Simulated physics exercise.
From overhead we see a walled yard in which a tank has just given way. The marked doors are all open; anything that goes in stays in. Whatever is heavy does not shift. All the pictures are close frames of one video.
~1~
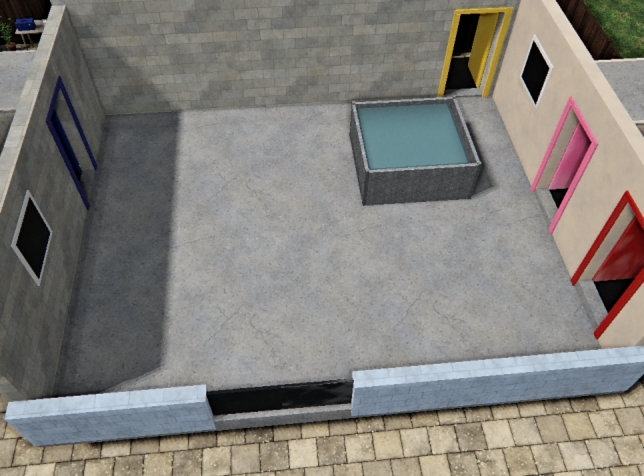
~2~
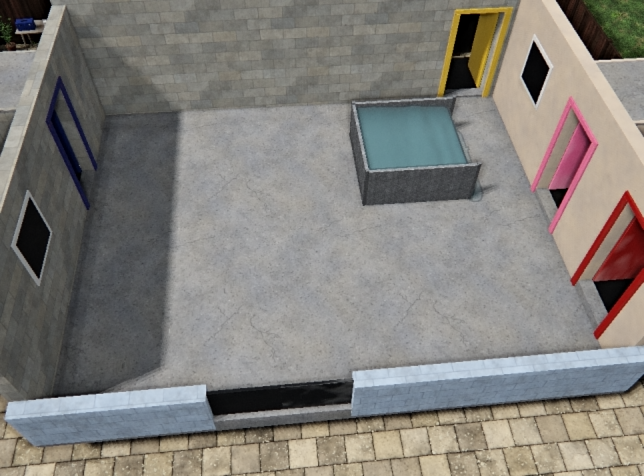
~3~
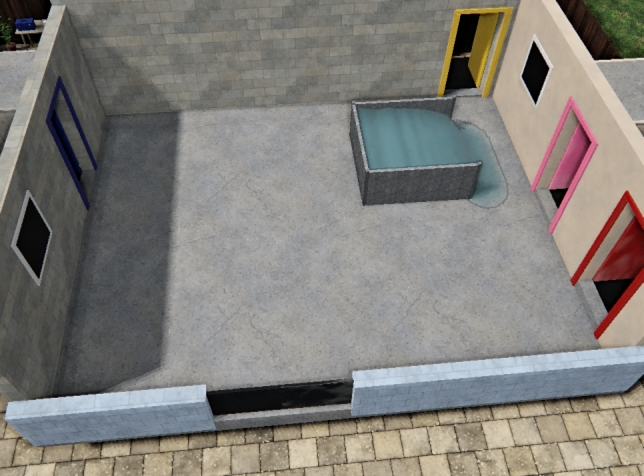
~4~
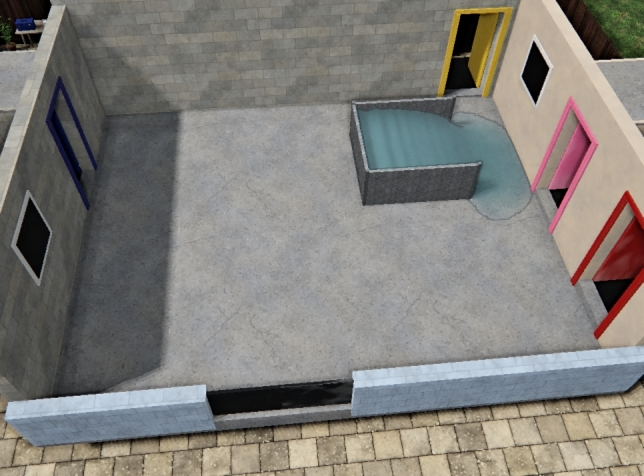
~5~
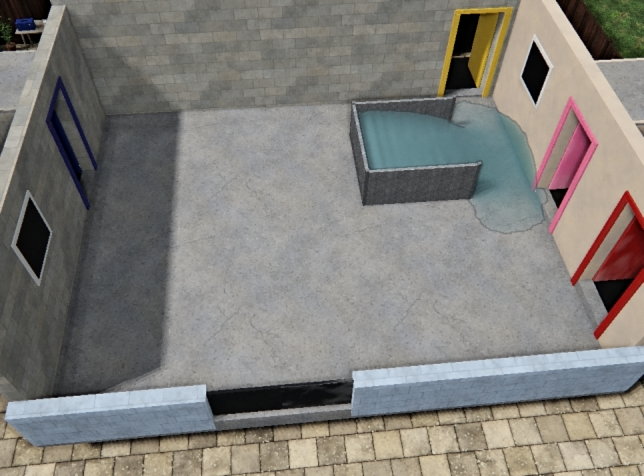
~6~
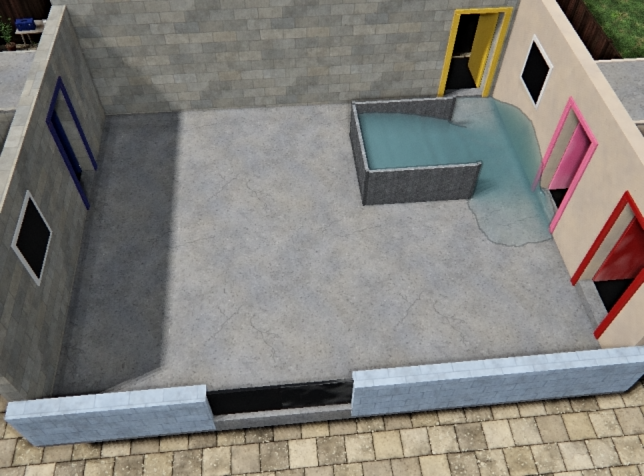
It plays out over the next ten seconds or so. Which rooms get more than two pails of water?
As I see it, the red door is not overrun past two buckets, the pink door is overrun past two buckets, the blue door is not overrun past two buckets, the yellow door is overrun past two buckets.
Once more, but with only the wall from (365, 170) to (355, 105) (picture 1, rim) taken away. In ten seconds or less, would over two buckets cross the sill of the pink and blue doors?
Put simply, the pink door falls below the limit; the blue door overflows.
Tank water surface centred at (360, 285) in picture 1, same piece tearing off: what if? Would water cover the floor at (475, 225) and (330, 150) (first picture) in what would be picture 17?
In turn: Under water, no water.
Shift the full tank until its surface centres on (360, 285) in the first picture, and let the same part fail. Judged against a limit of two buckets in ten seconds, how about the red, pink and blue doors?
As I see it, the red door runs past the limit, the pink door runs past the limit and the blue door remains below.
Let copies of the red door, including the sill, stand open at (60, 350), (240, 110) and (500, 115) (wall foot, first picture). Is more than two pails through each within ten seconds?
First stays short of it, second stays short of it, third crosses the line.
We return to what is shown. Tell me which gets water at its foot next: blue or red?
That would be the door marked red, ahead of the rest.
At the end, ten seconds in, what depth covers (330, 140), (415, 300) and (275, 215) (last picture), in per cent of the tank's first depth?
In turn 2, 4 and 4 in a hundred.
A moment on, water covers 10 % of the floor; the red door wet at the sill, nothing in, the pink door over two buckets in, the blue door not reached, the yellow door over two buckets in.
Next, water covers 20 % of the floor; the red door wet at the sill, nothing in, the pink door far over two buckets in, the blue door not reached, the yellow door far over two buckets in.
Then, water covers 35 % of the floor; the red door wet at the sill, nothing in, the pink door far over two buckets in, the blue door not reached, the yellow door far over two buckets in.
Later, water covers 75 % of the floor; the red door wet at the sill, nothing in, the pink door far over two buckets in, the blue door not reached, the yellow door far over two buckets in.
In the end, water covers 100 % of the floor; the red door wet at the sill, nothing in, the pink door far over two buckets in, the blue door wet at the sill, nothing in, the yellow door far over two buckets in.
